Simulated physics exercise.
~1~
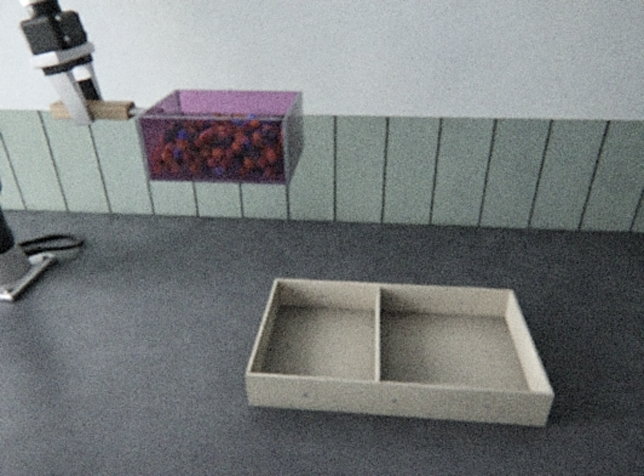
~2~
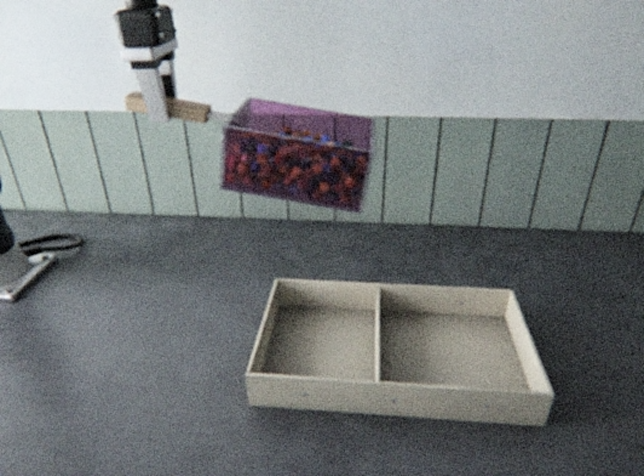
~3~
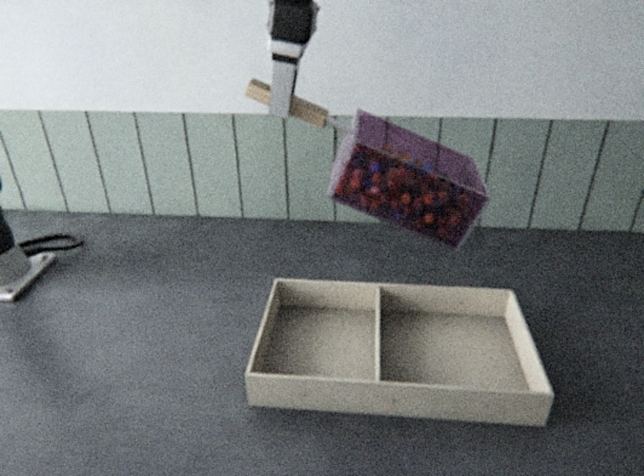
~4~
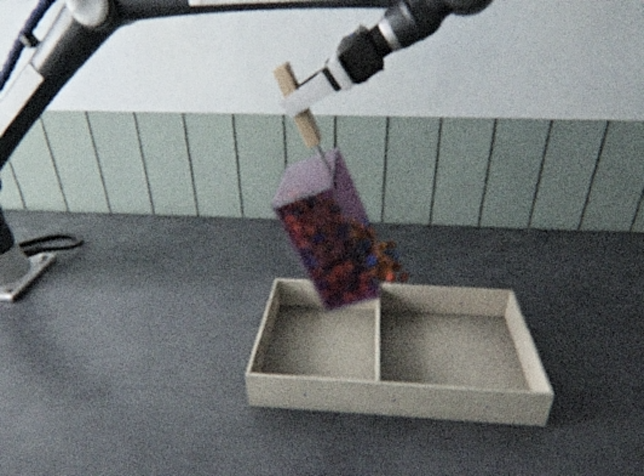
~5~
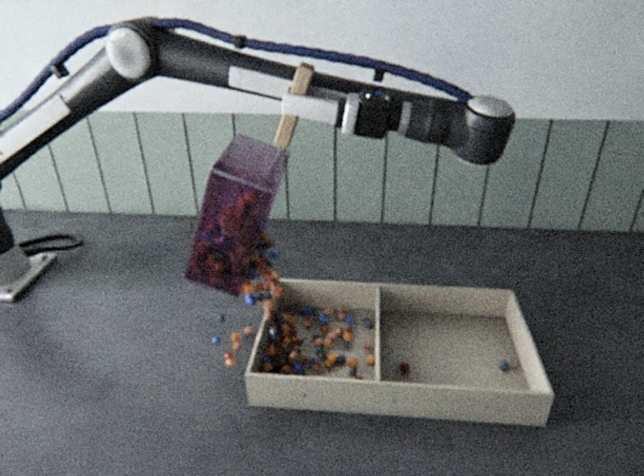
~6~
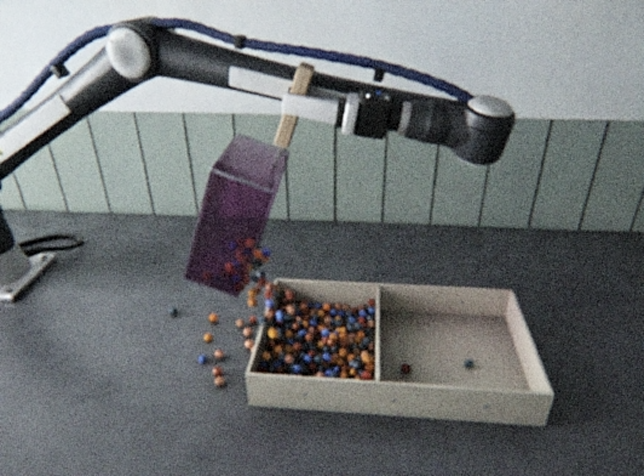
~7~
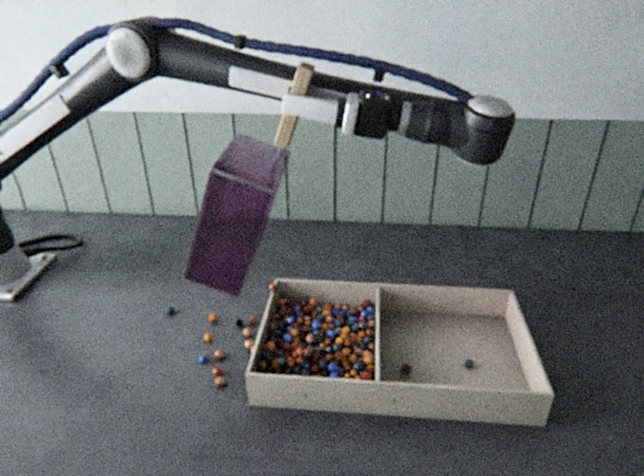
A dark grey tabletop before a pale wall with a green panelled lower band is seen from the front and slightly above. A robot arm at the left grips a clear purple box of red, orange and blue balls by its wooden handle, and an open beige crate with two compartments sits right of centre. The arm carries the box rightward, tilting it, then swings it back left as it tips steeply and the balls pour out. Most fill the crate's left compartment, while a couple land in the right one and several scatter on the table. The emptied box stays tilted above.
